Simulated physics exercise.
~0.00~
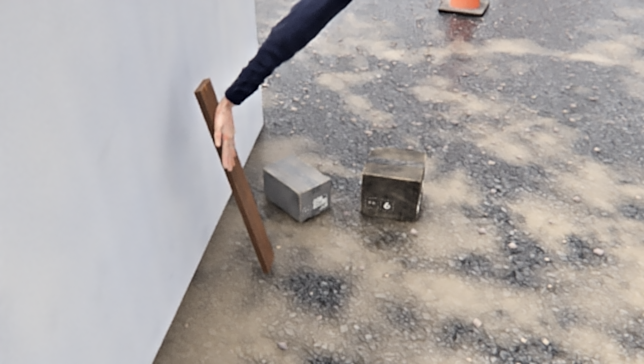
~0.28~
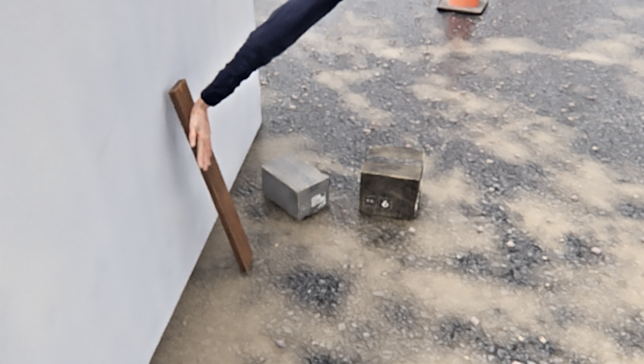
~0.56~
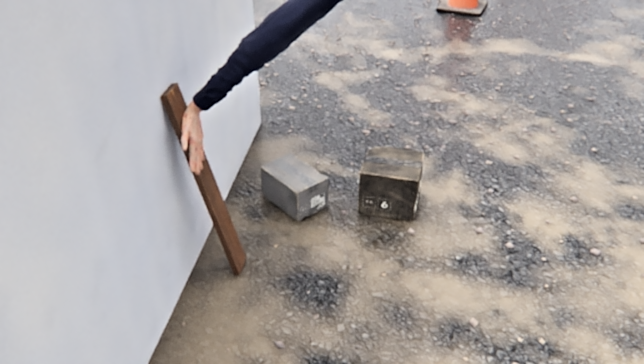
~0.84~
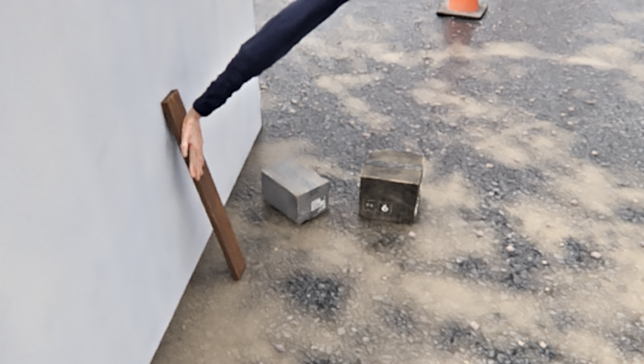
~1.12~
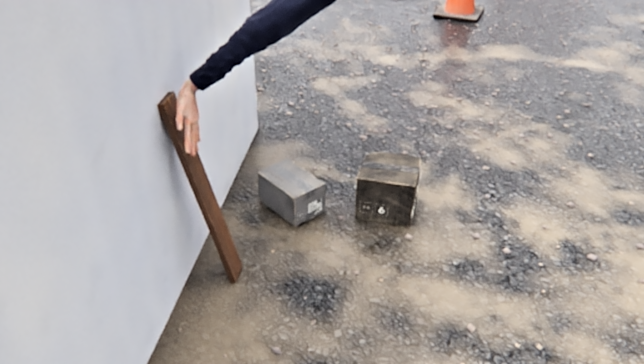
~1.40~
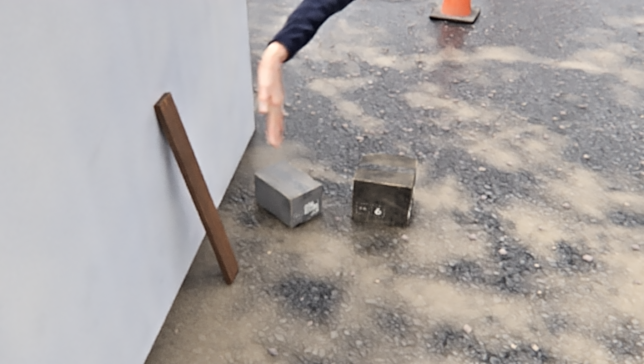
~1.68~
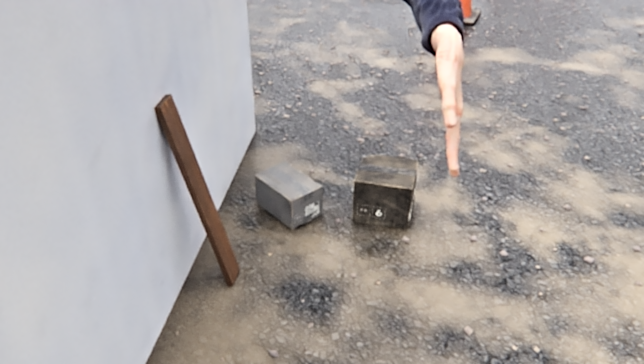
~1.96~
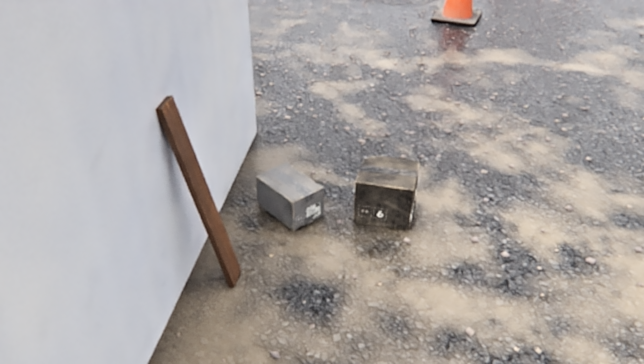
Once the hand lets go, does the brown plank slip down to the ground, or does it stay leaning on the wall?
The brown plank stays up, still leaning against the pale wall after the hand has gone.
To begin with, a hand in a dark sleeve holds a brown plank upright at a slant beside a pale wall, with a grey box and a black box on the gravelly ground to the right and an orange cone beyond. The hand moves the plank left until it leans on the wall. It steadies the plank there for a moment, then lets go and draws back. The arm passes to the right above the boxes and leaves the view. At the end, the plank still leans on the wall, and both boxes sit where they were.
